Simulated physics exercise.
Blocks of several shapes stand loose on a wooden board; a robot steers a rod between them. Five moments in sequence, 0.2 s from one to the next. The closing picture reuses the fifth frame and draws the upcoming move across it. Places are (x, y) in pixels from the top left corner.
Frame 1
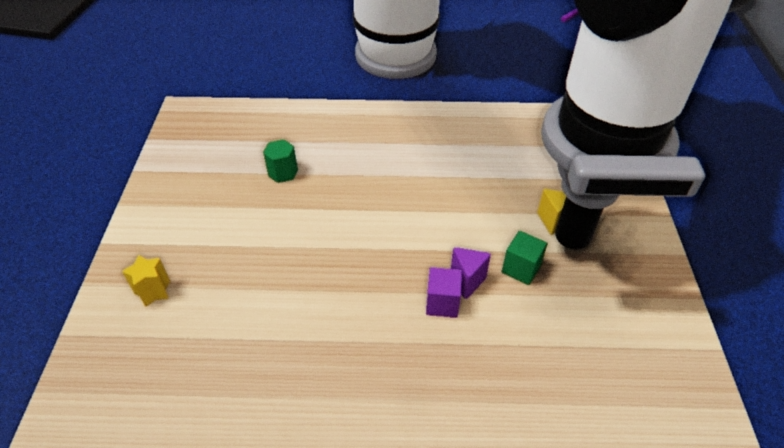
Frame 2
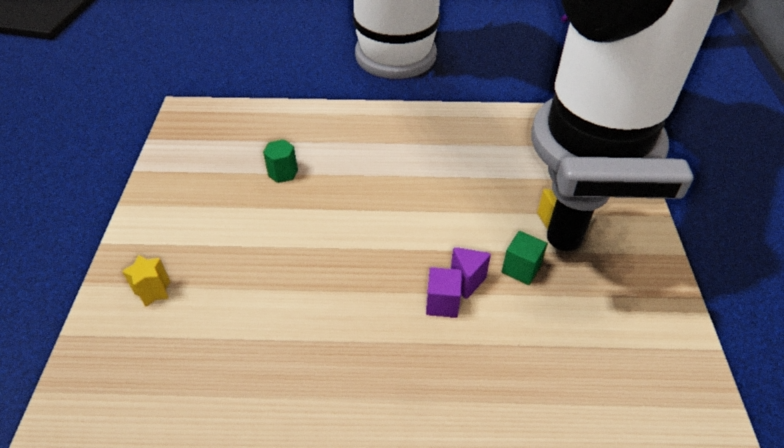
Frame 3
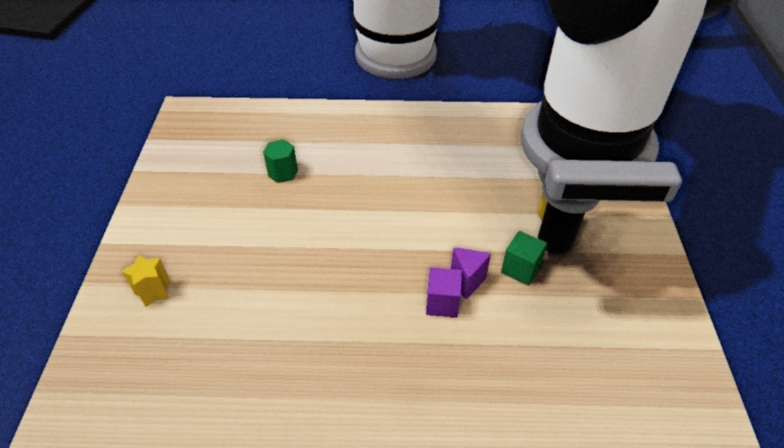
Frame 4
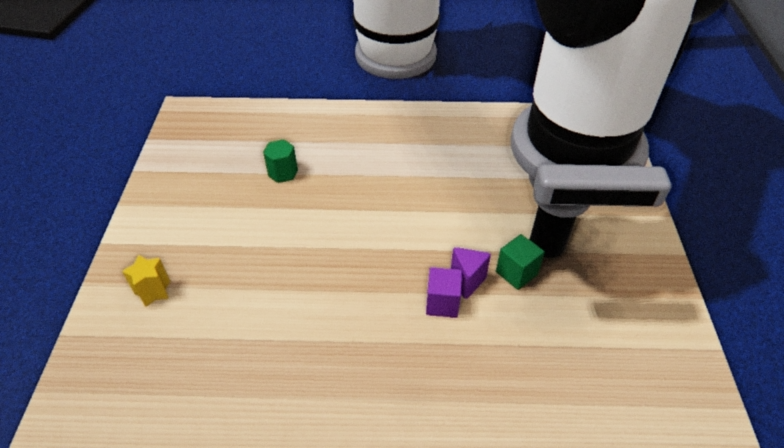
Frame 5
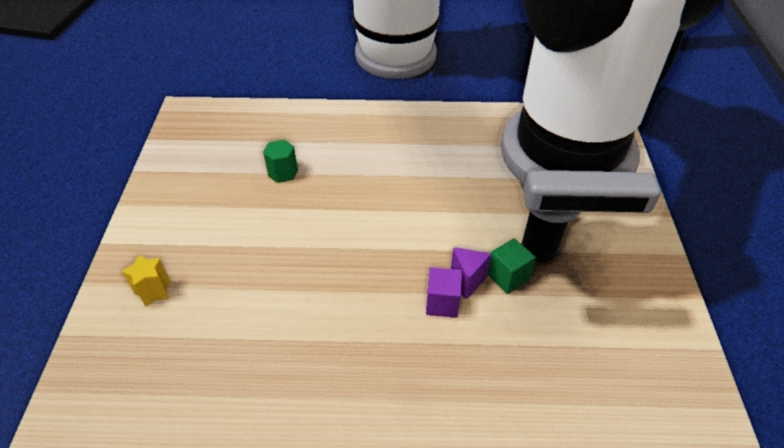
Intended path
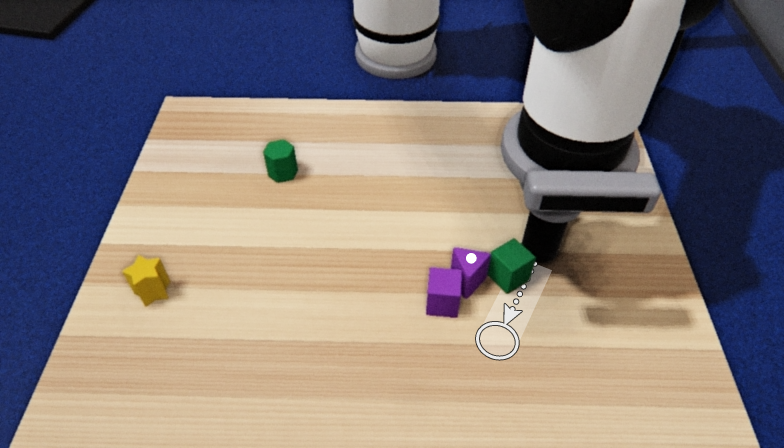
On a wooden board scattered with colorful blocks, a robot arm moved its black rod slightly left and toward the front, then nudged the green cube a short way left, toward the purple triangle.
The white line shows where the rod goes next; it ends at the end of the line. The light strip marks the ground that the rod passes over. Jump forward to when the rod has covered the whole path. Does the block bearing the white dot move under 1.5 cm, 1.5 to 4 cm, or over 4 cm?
It slides not even 1.5 cm.
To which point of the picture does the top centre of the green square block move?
So, by the moment the path ends, you'll find the top centre of the green square block at (489, 262).
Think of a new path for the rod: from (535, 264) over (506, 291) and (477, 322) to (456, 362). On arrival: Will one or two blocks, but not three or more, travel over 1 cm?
The answer is no.
The line goes in a line from (535, 264) to (497, 340); the dot is on the purple triangular block.
The first path, step by step. Halfway along, rod (520, 288); purple triangular block (460, 256), turned 20° anticlockwise; green square block (490, 261), turned 55° clockwise.
At the end, rod (501, 328); purple square block (442, 281); purple triangular block (459, 256), turned 15° anticlockwise; green square block (489, 262), turned 60° clockwise; yellow triangular block unmoved.
